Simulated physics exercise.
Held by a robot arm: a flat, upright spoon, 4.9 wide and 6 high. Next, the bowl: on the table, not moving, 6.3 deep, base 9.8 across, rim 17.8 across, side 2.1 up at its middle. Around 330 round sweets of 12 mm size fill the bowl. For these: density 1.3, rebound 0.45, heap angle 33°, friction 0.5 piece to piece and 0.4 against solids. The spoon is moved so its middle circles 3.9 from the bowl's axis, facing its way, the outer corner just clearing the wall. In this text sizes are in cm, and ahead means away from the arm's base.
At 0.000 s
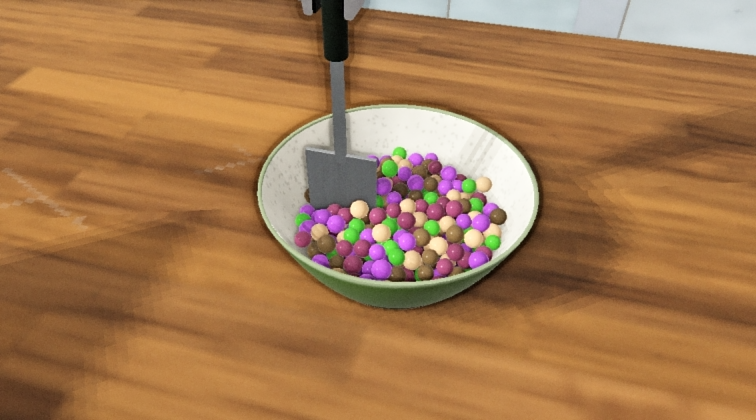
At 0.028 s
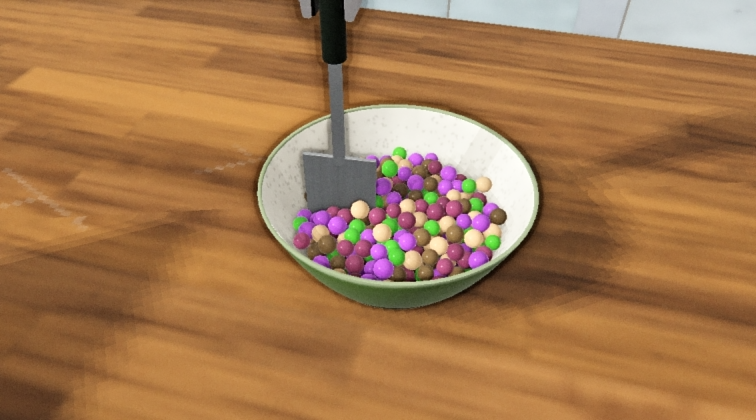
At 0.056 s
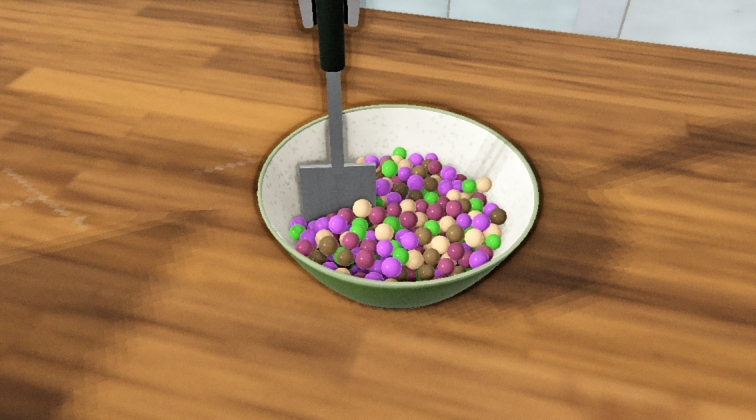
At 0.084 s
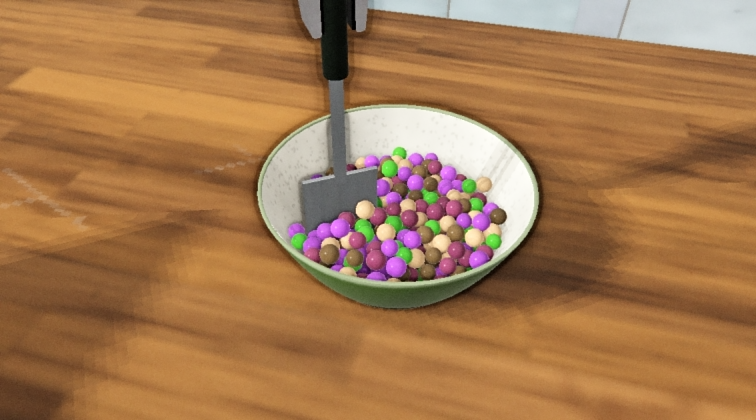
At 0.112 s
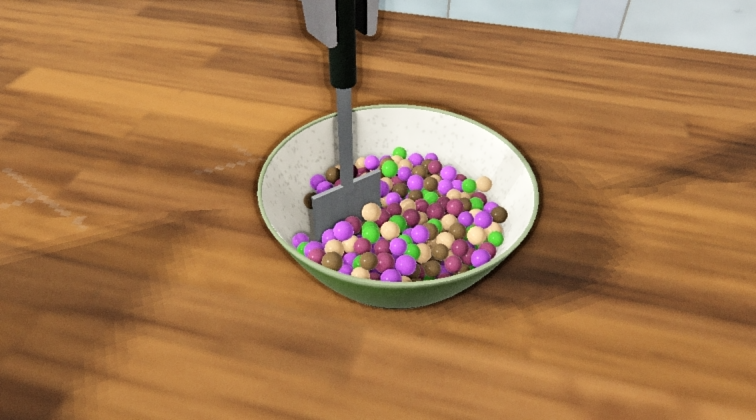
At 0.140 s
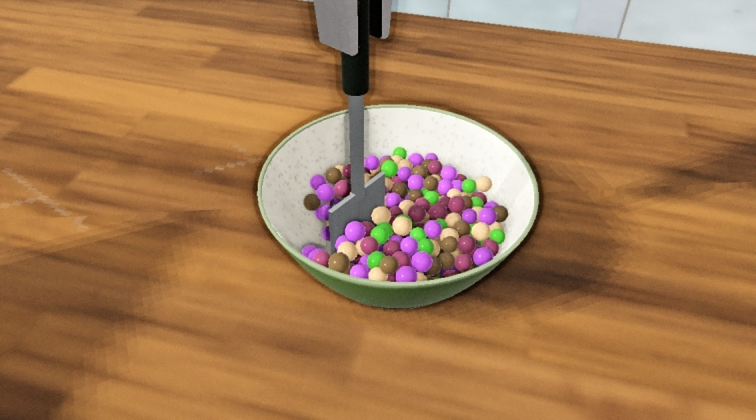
A spatula held by a robot arm turns and pushes through colourful balls in a bowl.
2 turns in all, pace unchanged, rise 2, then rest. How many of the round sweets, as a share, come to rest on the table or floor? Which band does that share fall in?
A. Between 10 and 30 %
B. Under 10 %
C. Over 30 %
A, between 10 and 30 %.
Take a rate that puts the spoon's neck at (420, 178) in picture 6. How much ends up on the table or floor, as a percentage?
Roughly 45 percent of it.
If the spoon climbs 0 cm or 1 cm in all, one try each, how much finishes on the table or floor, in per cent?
Near 30 in a hundred, then near 25 in a hundred.
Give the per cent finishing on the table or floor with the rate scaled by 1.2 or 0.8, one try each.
Around 25 percent for the first try and 10 percent for the second.
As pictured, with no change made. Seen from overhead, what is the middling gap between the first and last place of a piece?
About 8 centimetres.
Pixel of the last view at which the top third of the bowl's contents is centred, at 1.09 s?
Centre, approx.: (436, 187).
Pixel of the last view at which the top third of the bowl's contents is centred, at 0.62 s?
(323, 169), roughly.
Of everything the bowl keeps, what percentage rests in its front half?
50 %.
After 0.62 s, 323° round, highest piece 8 above the table; 288 in the bowl, 36 on the table or floor, 4 in flight or on the tool.
After 1.09 s, 220° round, highest piece 7 above the table; 263 in the bowl, 65 on the table or floor.
After 1.53 s, 0° round, highest piece 5 above the table; 262 in the bowl, 66 on the table or floor.
After 2.23 s, 0° round, highest piece 5 above the table; 262 in the bowl, 66 on the table or floor.
At rest, 262 in the bowl, 66 on the table or floor. That is 20 % on the table or floor.
